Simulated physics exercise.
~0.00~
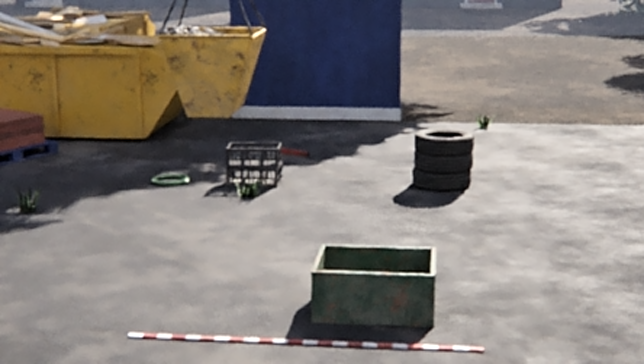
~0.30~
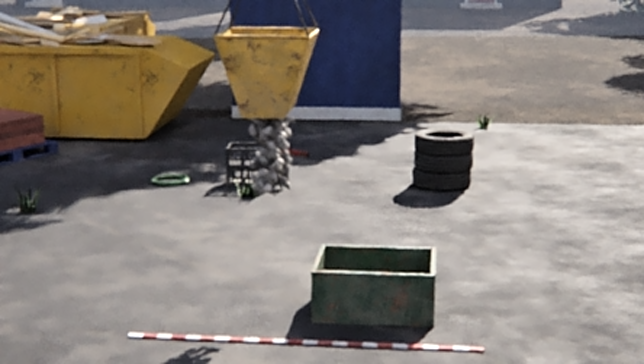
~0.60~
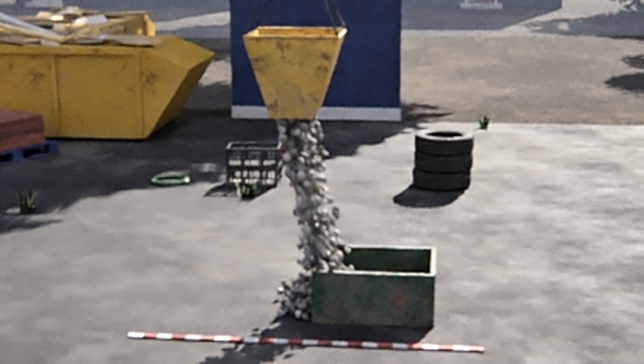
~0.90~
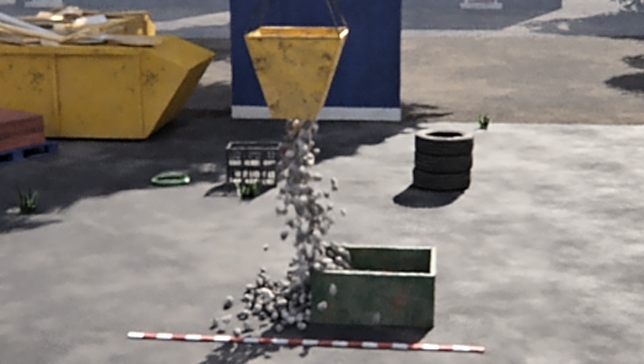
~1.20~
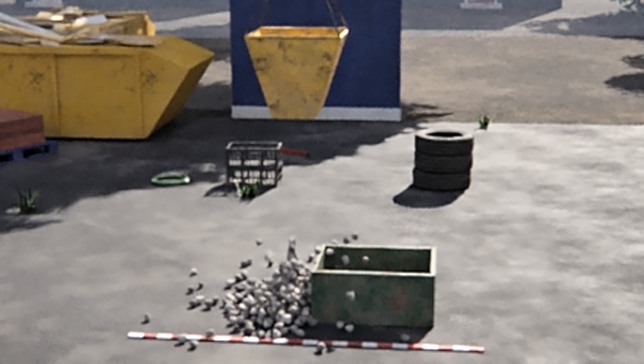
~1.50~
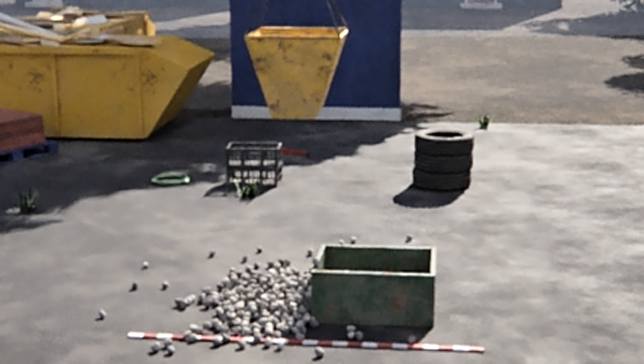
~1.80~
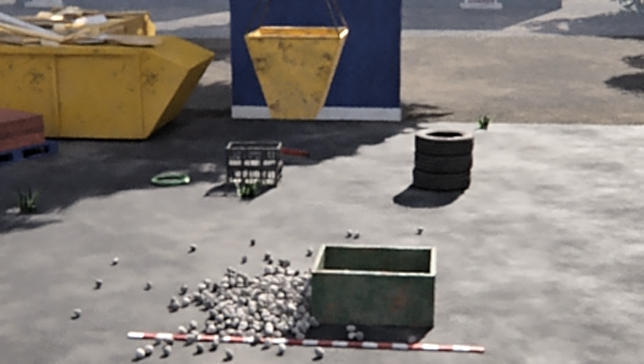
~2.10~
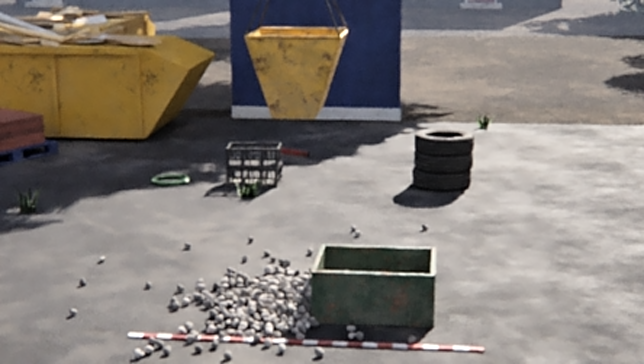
A yellow crane skip hangs over a sunlit grey yard, seen from slightly above, with a green bin at the front and a red and white striped staff lying before it. Behind stand a larger yellow skip, a dark crate, a stack of black tyres and a blue wall. The hanging skip swings rightwards, already spilling grey cobbles from its bottom, then stops. The stones pour in a thick stream onto the bin's left edge, some dropping inside and more tumbling outside. The skip empties, and most cobbles rest heaped left of the bin, with a few scattered around.
